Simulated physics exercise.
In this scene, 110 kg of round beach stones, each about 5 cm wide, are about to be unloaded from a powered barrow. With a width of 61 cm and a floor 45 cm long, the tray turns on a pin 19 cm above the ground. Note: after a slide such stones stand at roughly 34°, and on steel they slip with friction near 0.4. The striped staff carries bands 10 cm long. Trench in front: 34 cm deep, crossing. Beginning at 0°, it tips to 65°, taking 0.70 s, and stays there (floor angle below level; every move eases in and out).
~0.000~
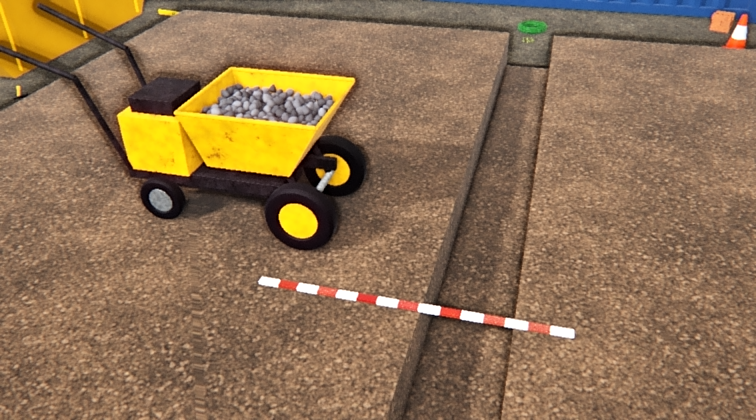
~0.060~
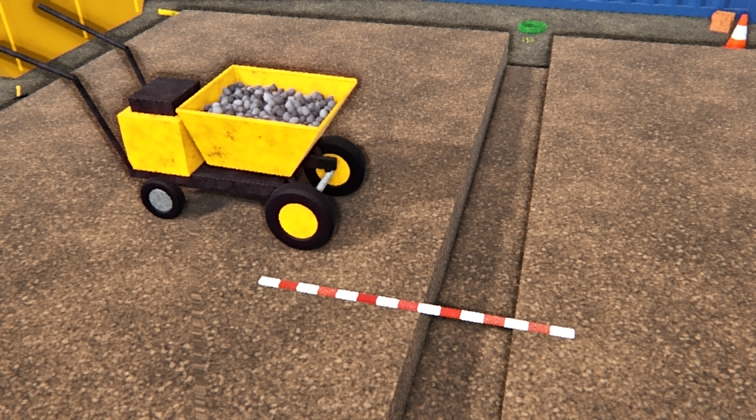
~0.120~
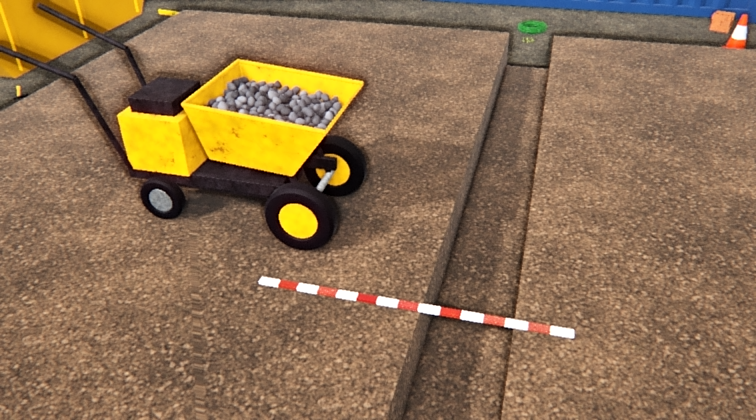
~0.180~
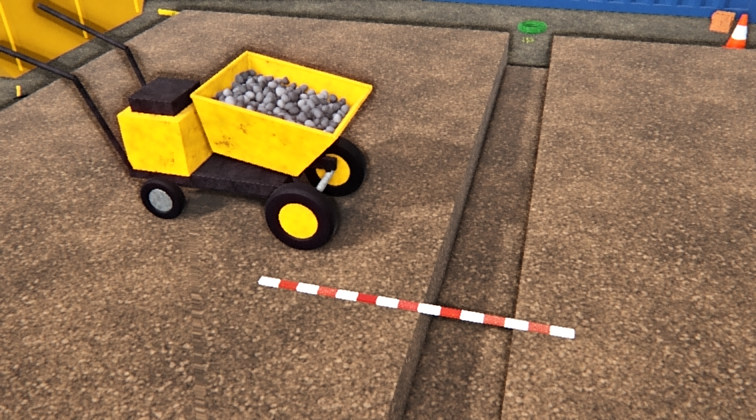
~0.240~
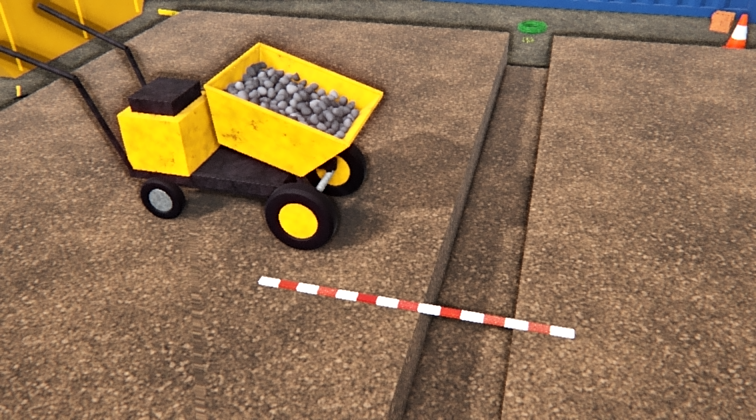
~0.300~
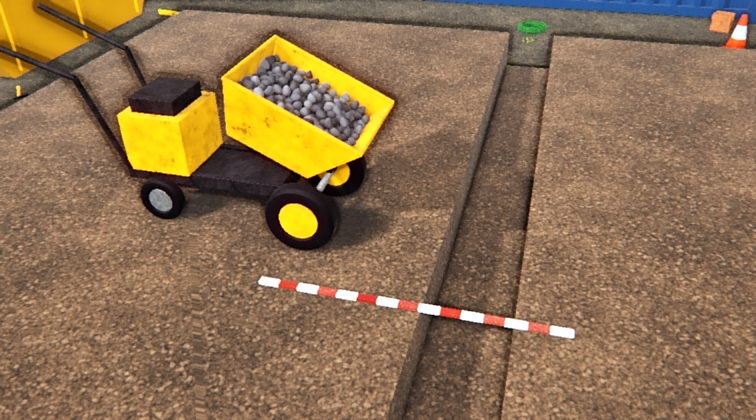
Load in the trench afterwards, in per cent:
72 %.
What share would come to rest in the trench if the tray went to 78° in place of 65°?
In that case some 90 per cent.
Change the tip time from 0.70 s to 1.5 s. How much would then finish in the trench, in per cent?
About 65 percent, I'd say.
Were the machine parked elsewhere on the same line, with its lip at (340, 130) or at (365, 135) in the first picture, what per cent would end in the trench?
It comes to about 85 and 70 in a hundred.
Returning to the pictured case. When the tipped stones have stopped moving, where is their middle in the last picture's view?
I'd point to around (475, 283).
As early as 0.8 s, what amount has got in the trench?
Around 15 per cent of it.
After 0.5 s the floor is at 54°; 100 % in the tray; the foremost stones are at (391, 169).
After 0.8 s the floor is at 65°; 79 % in the tray, 8 % short of the trench, 13 % in the trench; the foremost stones are at (467, 253).
After 1.1 s the floor is at 65°; 41 % in the tray, 8 % short of the trench, 51 % in the trench, 1 % past the trench; the foremost stones are at (548, 274).
After 3.1 s the floor is at 65°; 12 % in the tray, 16 % short of the trench, 72 % in the trench, 1 % past the trench; the foremost stones are at (605, 294).
